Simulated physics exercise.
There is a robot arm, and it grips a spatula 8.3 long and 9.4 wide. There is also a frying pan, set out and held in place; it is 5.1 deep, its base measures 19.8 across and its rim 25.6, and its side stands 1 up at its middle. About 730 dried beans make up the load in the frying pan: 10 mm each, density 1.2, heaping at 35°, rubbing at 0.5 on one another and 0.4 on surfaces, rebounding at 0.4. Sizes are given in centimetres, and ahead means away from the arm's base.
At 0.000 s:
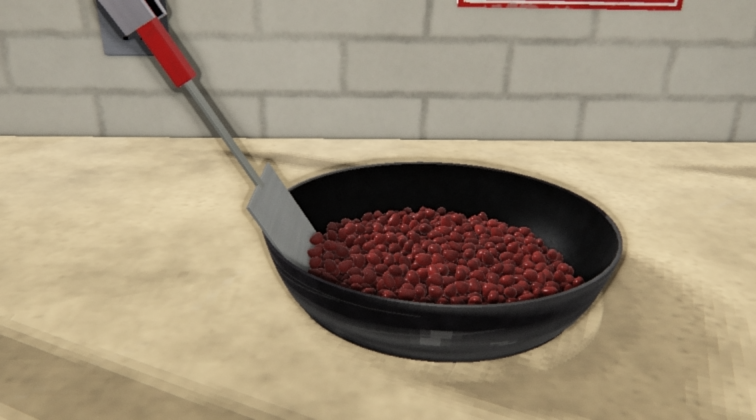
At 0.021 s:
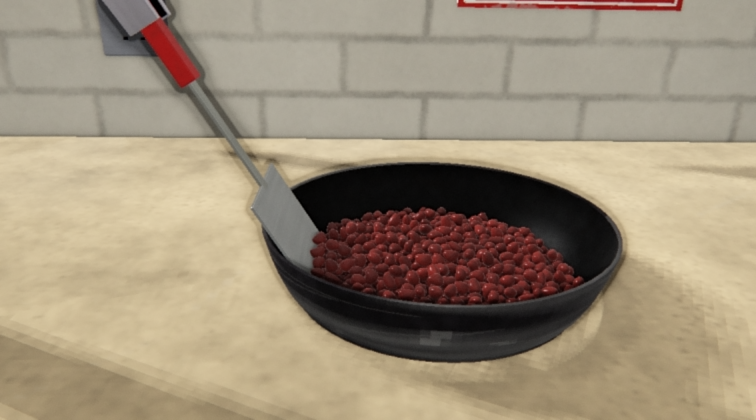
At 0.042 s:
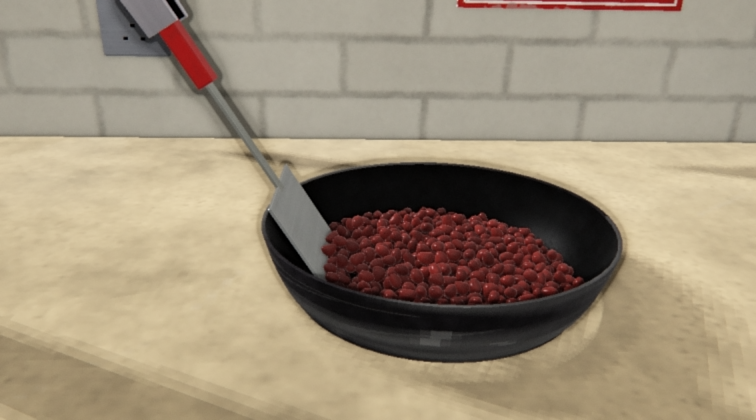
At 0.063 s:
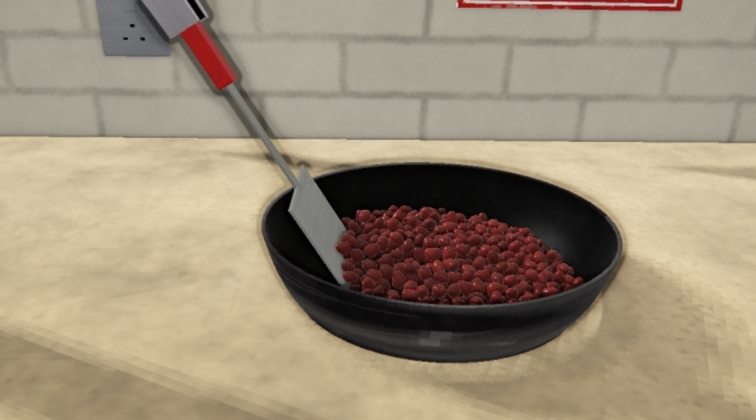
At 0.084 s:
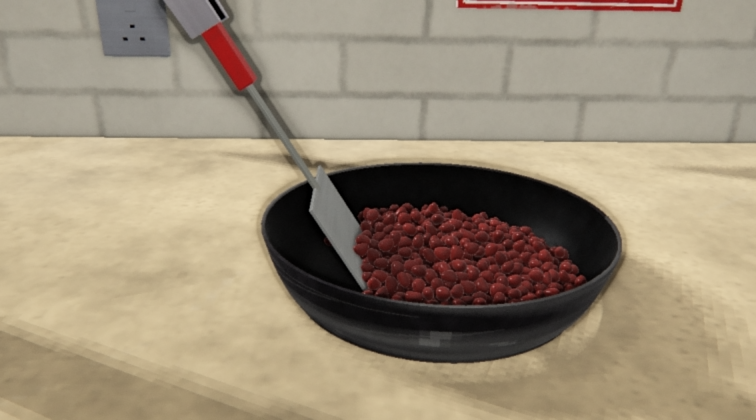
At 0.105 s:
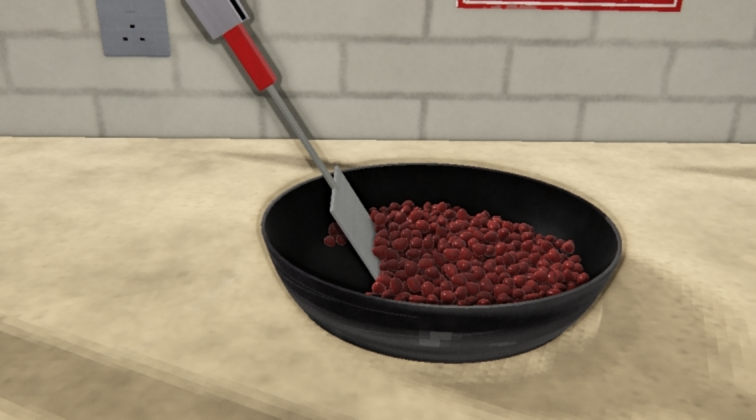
In this clip, a spatula with a red section on its handle slants into a black frying pan of dark red beans, barely moving at first, then slides right, pushing the beans rightward and baring the pan's left side.
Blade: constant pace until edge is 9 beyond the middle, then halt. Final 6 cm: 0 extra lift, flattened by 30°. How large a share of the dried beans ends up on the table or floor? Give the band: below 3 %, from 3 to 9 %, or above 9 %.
Below 3 %.
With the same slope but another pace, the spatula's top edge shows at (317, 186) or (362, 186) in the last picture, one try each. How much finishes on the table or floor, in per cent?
First try around 5 %, second try around 5 %.
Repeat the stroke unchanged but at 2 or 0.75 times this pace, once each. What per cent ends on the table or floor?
Some 10 and 0 per cent.
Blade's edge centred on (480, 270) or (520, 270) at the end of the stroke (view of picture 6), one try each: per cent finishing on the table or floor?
Around 0 per cent for the first try and 0 per cent for the second.
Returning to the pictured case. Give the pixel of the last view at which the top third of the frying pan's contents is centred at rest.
Close to pixel (554, 231).
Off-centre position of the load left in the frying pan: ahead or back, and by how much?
The balance point is about 5.0 cm ahead.
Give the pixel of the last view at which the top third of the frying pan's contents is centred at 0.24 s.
It is centred at about (535, 235).
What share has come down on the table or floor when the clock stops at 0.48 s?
Roughly 2 percent.
After 0.17 s, sloping 59°, highest piece 5 above the table; 727 in the frying pan.
After 0.24 s, sloping 47°, highest piece 6 above the table; 727 in the frying pan.
After 0.48 s, sloping 29°, highest piece 7 above the table; 717 in the frying pan, 10 on the table or floor.
After 1.53 s, sloping 29°, highest piece 7 above the table; 717 in the frying pan, 10 on the table or floor.
At rest, 717 in the frying pan, 10 on the table or floor. That is 1 % on the table or floor.
